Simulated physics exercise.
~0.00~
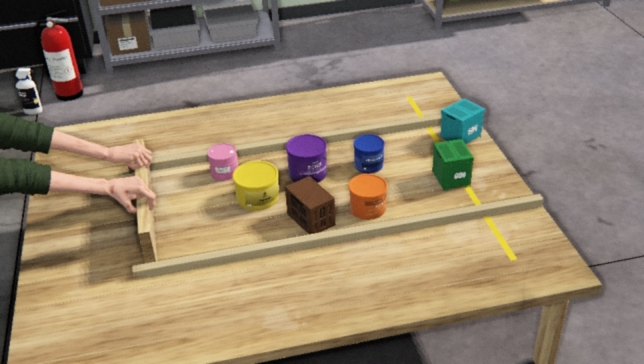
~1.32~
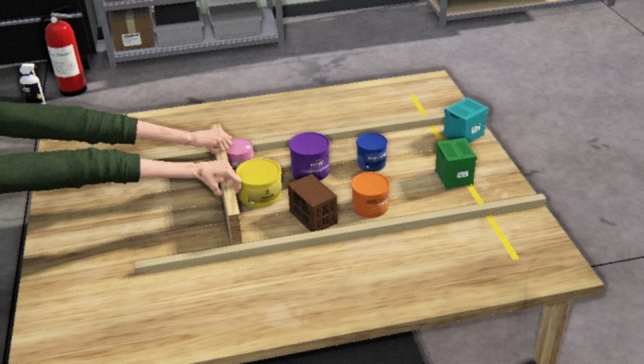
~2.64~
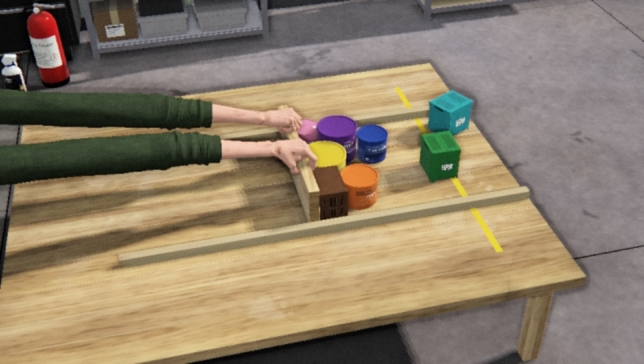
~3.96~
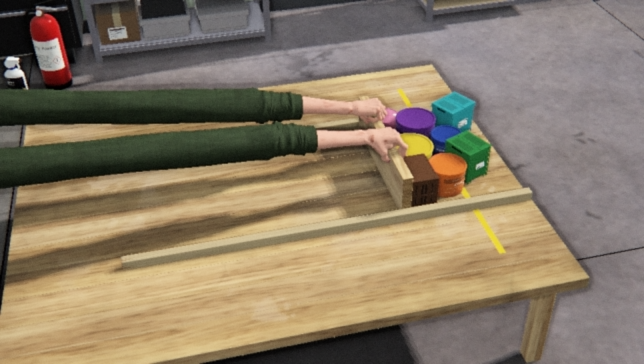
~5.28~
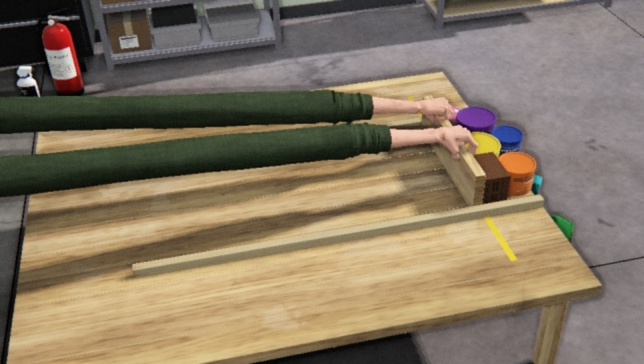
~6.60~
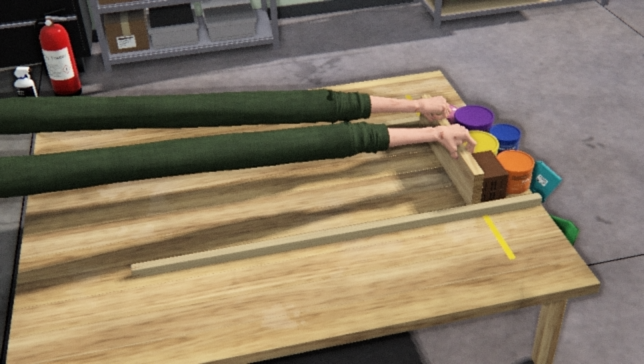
A wooden plank, pushed right by two hands across a table between two rails, gathered up the colorful pails, a pink canister and a brown crate, then shoved the group to the far edge, where the green and turquoise totes fell off.
